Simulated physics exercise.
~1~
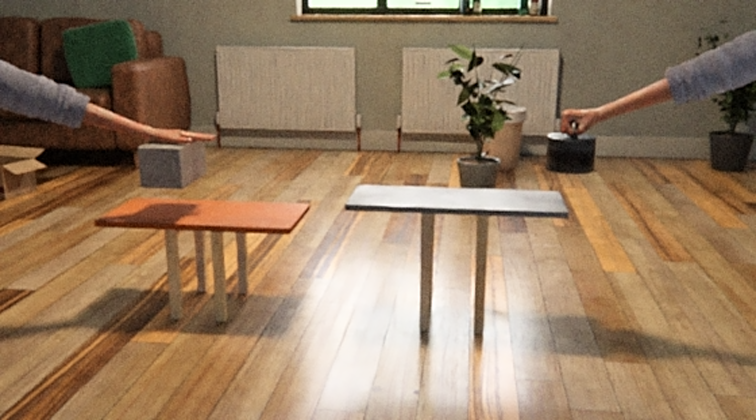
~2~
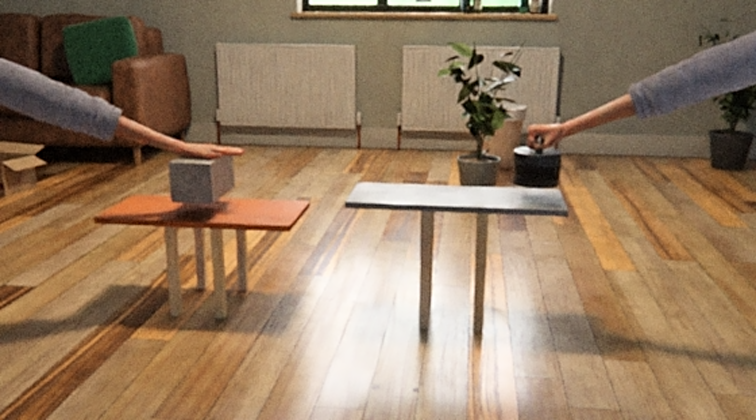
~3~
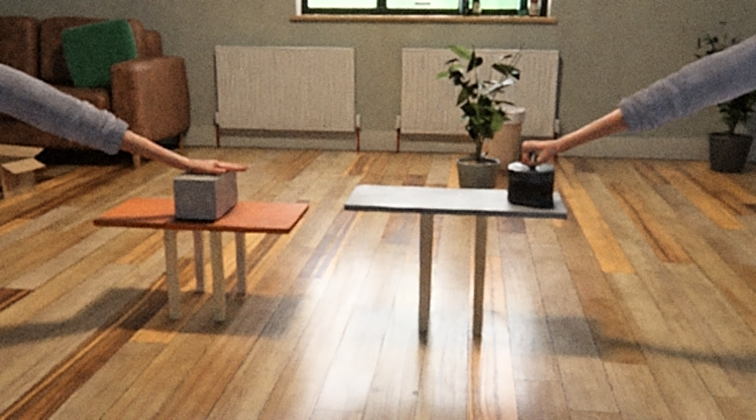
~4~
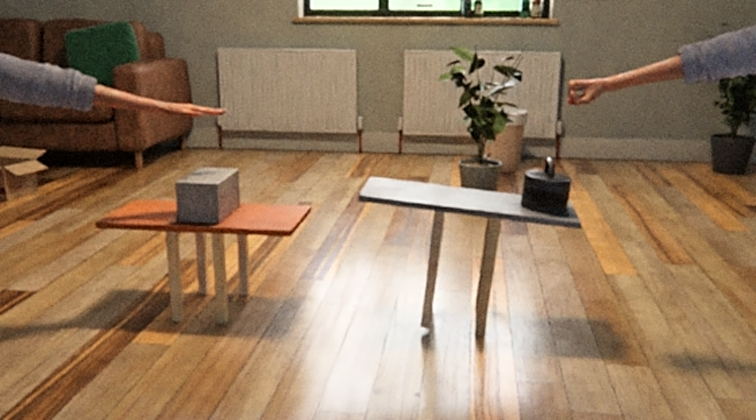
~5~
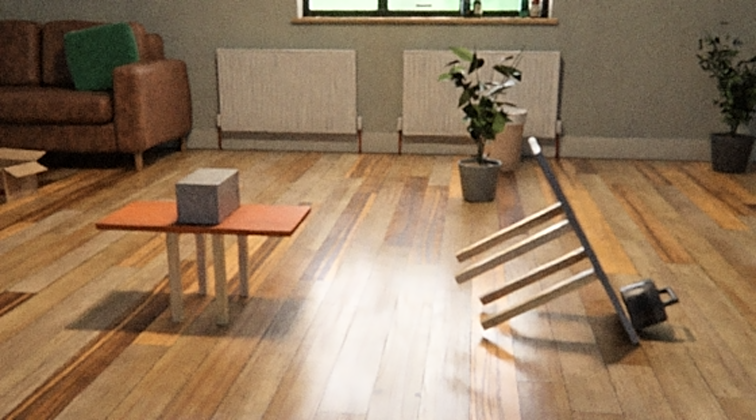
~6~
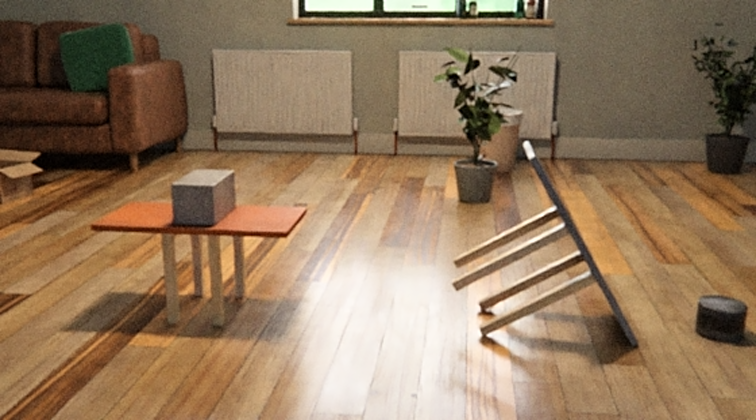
To begin with, two hands reach in from either side of a wooden-floored room, the left one with a grey block and the right one holding a dark round object by its handle. The block moves over a small orange table and is set down near its middle, while the dark object is lowered onto the right end of a grey table. Both hands let go and draw back, and the grey table starts tipping to the right. It topples onto its edge, legs sticking out leftward, and the dark object tumbles to the floor, ending farther right. The orange table still stands with the block on top.
